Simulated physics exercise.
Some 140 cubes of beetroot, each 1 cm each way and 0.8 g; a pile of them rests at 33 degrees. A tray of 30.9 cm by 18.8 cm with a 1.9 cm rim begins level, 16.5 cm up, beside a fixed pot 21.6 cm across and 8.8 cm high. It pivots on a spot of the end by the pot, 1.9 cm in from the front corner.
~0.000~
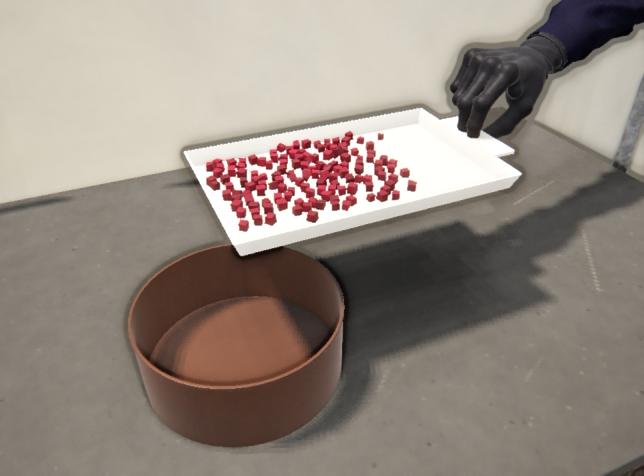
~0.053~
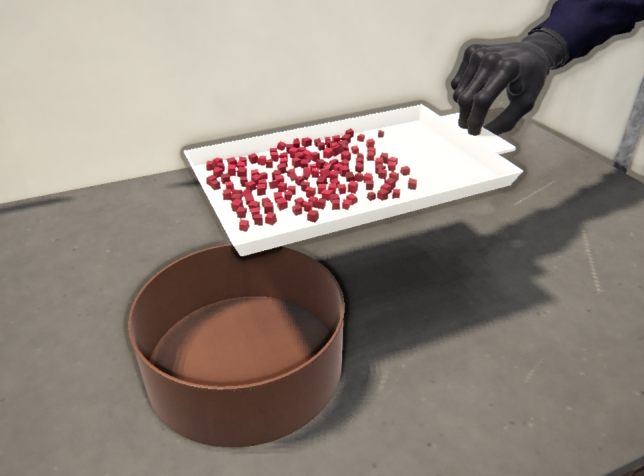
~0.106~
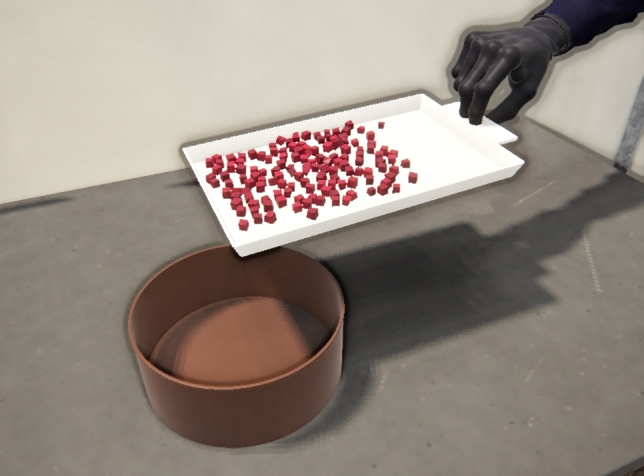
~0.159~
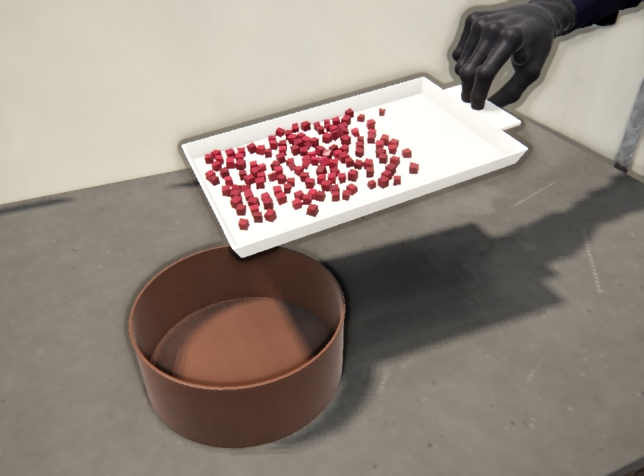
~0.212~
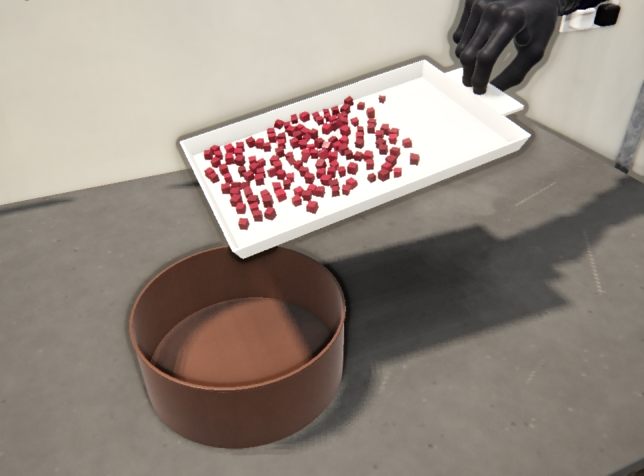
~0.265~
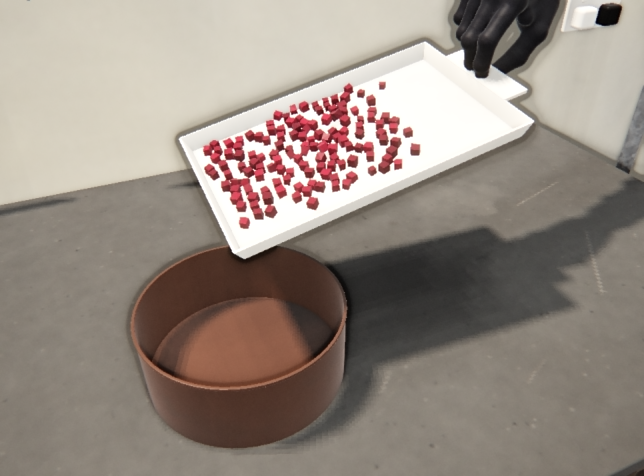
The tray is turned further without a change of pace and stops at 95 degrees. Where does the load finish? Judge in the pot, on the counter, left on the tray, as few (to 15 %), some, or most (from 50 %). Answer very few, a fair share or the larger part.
Pot the larger part, counter very few, tray very few.
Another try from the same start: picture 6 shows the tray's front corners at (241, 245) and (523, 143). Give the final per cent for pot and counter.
Pot 95, counter 5.
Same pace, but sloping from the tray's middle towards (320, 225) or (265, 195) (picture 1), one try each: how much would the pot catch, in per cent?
About 95 and 50 per cent.
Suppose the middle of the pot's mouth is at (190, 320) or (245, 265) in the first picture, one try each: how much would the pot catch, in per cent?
About 100 and 20 per cent.
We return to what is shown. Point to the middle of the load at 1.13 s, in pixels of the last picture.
Around (212, 220).
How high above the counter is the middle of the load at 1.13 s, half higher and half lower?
Some 20 cm.
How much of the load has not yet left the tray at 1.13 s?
Some 65 per cent of the load.
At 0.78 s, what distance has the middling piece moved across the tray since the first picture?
Some 8 cm.
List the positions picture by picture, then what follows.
In the first frame, tray tilt 0 degrees, front corners at (239, 238) and (512, 172); middle of the pieces at (307, 173); pot at (238, 304).
In the second frame, tray tilt 1 degrees, front corners at (240, 239) and (513, 169); middle of the pieces at (307, 172).
In the third frame, tray tilt 3 degrees, front corners at (239, 240) and (515, 160), lowest corner left front; middle of the pieces at (306, 167).
In the fourth frame, tray tilt 7 degrees, front corners at (239, 242) and (518, 147), lowest corner left front; middle of the pieces at (306, 160).
In the fifth frame, tray tilt 11 degrees, front corners at (238, 243) and (520, 134), lowest corner left front; middle of the pieces at (306, 154).
In the sixth frame, tray tilt 15 degrees, front corners at (239, 245) and (523, 120), lowest corner left front; middle of the pieces at (305, 147); pot at (241, 305). The tray's pace is about 75 degrees a second.
Then, at 0.78 s, tilt 53 degrees; the tray holds 100 %, the pot 0 %.
Then, at 1.13 s, tilt 79 degrees; the tray holds 65 %, the pot 25 %.
After 1.56 s, tilt 95 degrees; the tray holds 0 %, the pot 90 %.
In the end, at 2.6 s, pot 95 %, counter 5 %, tray 0 %.
